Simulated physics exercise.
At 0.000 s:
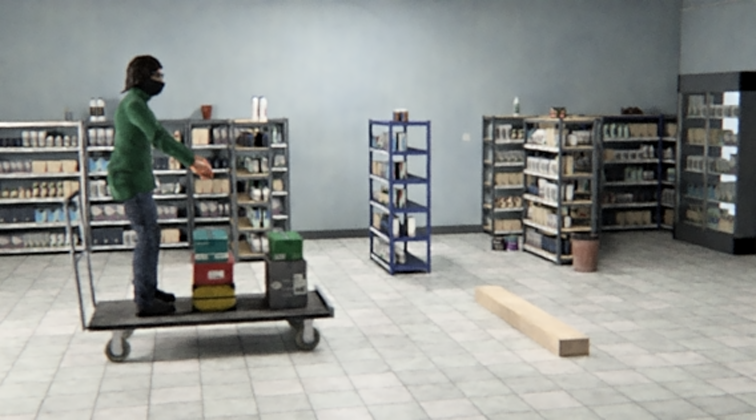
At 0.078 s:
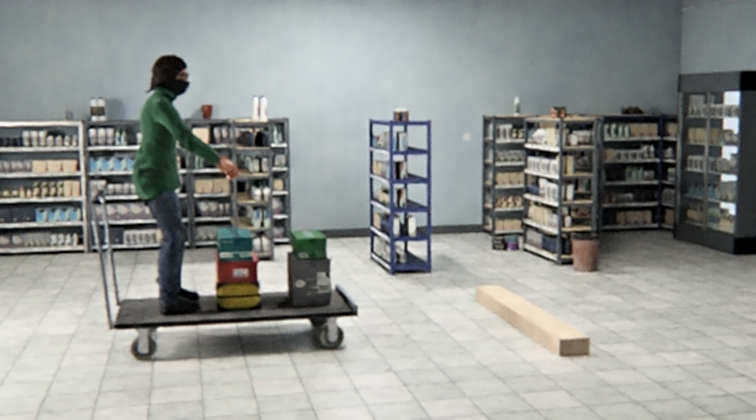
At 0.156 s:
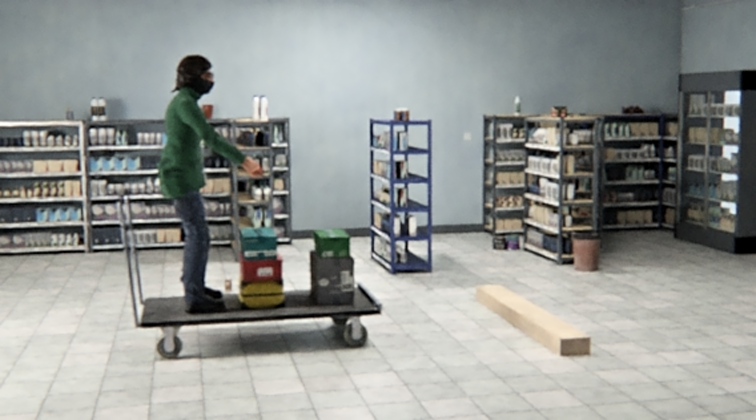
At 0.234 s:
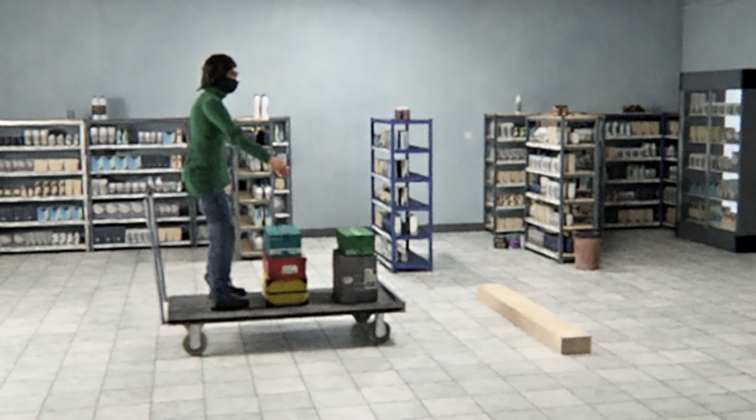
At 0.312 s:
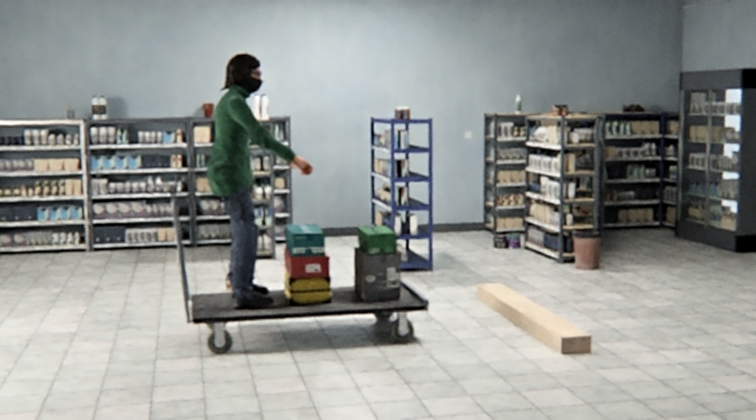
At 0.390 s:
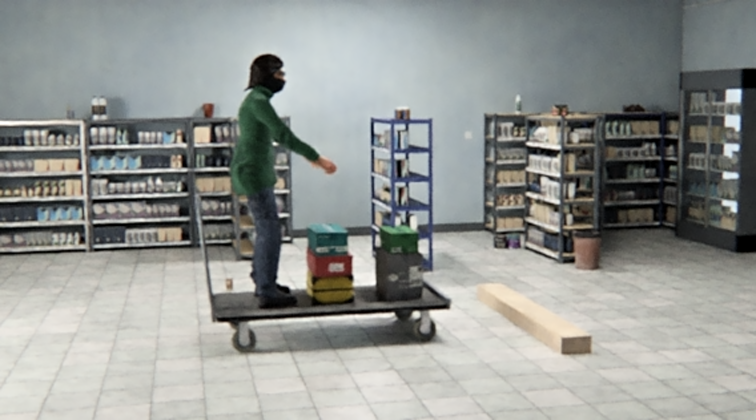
In the video, a masked person in a green top stands on a flatbed trolley beside stacked boxes, one arm held forward, as it rolls steadily right across a tiled, shelf-lined room toward a wooden beam on the floor.
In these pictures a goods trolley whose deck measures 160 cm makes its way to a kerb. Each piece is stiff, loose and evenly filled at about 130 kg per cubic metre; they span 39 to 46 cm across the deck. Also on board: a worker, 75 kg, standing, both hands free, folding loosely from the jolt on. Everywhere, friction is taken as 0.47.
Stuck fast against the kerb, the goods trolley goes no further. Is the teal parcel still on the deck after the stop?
Yes.
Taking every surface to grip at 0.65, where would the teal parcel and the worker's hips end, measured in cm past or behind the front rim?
Teal 30 behind, hips 70 behind.
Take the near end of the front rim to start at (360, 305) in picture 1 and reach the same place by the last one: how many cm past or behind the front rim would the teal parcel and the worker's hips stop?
So the teal one stops 40 cm short of the front rim, while the hips end up 110 cm behind it.
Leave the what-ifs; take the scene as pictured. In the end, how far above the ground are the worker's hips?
Roughly 70 cm.
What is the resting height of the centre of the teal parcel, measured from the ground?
About 70 cm.
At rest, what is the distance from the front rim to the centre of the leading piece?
70 cm past the rim.
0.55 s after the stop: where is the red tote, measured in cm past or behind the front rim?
Behind the rim by about 40 cm.
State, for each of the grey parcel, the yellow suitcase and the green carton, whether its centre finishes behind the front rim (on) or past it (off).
Grey: Still aboard; yellow: Still aboard; green: No longer aboard.
After 0.72 s the deck stops.
After 1.27 s the teal parcel is 26 cm behind the rim, tilted 10°, near (493, 233) in the last picture's view.
After 1.72 s the teal parcel is 30 cm behind the rim, tilted 0°, near (488, 233) in the last picture's view.
At rest, 3.8 s, past the rim, green carton; behind it, teal parcel, red tote, grey parcel, yellow suitcase and the worker's hips.
